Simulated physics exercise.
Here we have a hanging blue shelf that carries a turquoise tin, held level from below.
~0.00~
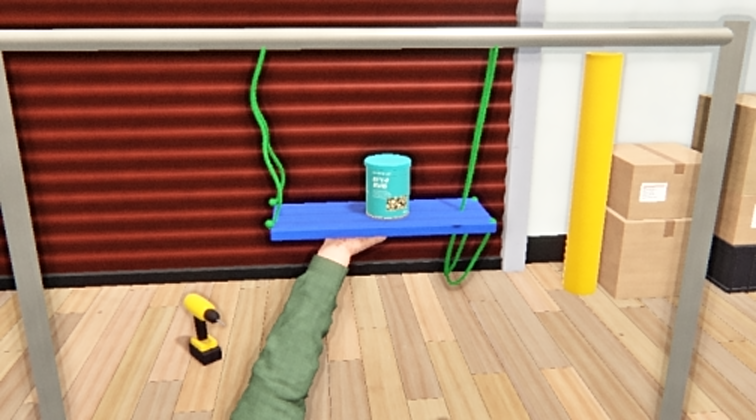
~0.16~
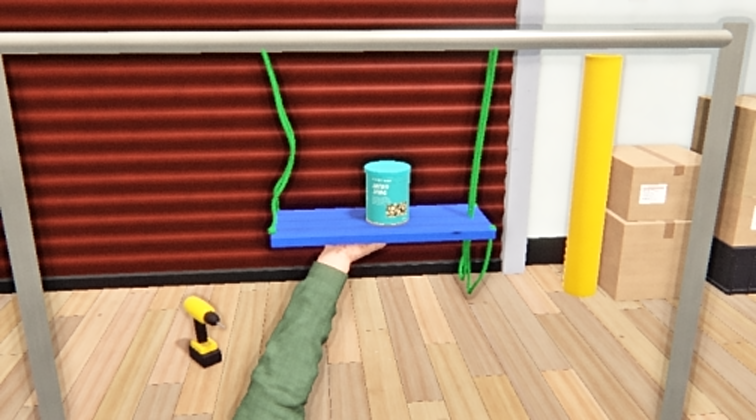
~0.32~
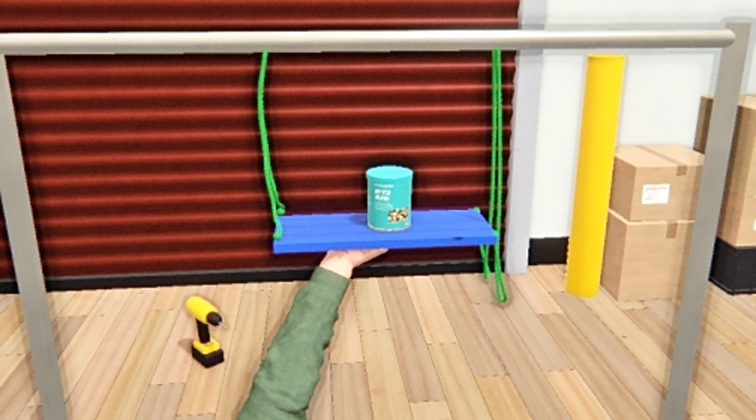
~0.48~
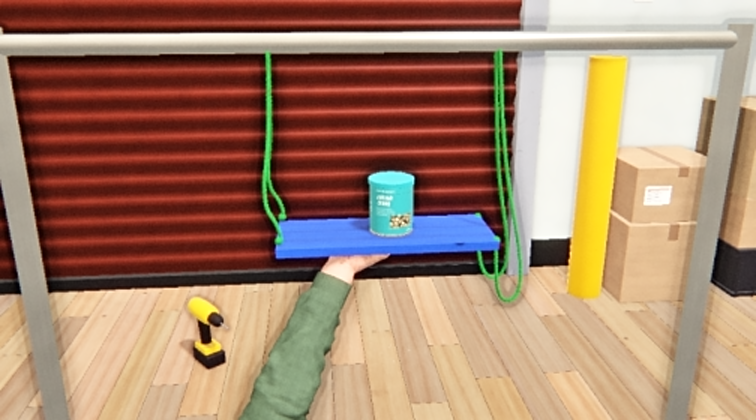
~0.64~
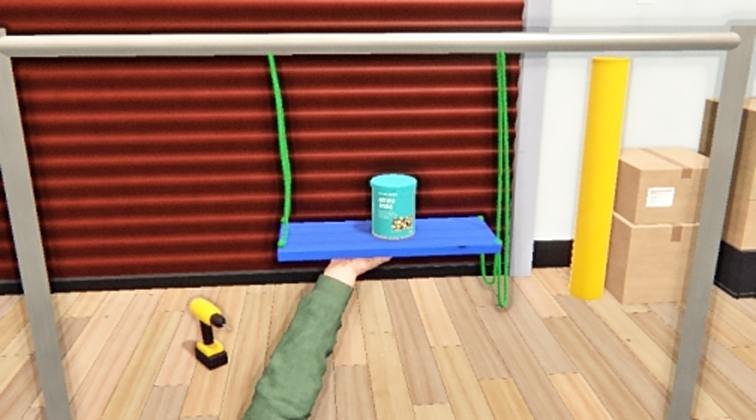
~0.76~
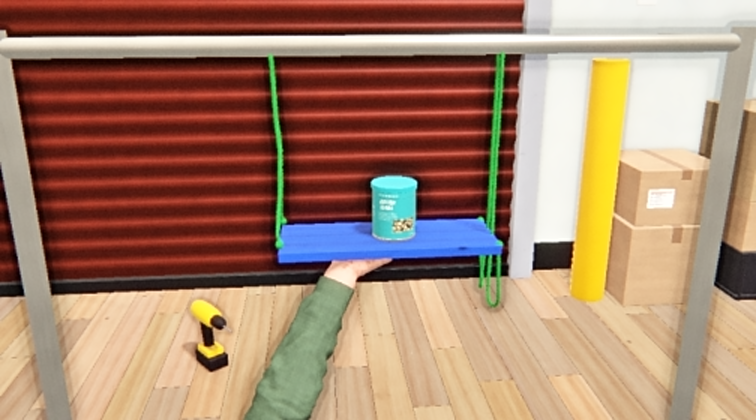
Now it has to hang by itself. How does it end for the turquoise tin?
Outcome: The turquoise tin tumbles from the right end.
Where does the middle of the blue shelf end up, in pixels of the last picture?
Close to (319, 304).
Around 1.18 s, board tipped 40° down to the right; tin falling near (453, 374).
Around 1.70 s, board tipped 48° down to the right; tin on the floor.
Around 2.26 s, board tipped 41° down to the right; tin on the floor.
Finally, board tipped 42° down to the right; tin on the floor. The turquoise tin is shed rightwards.
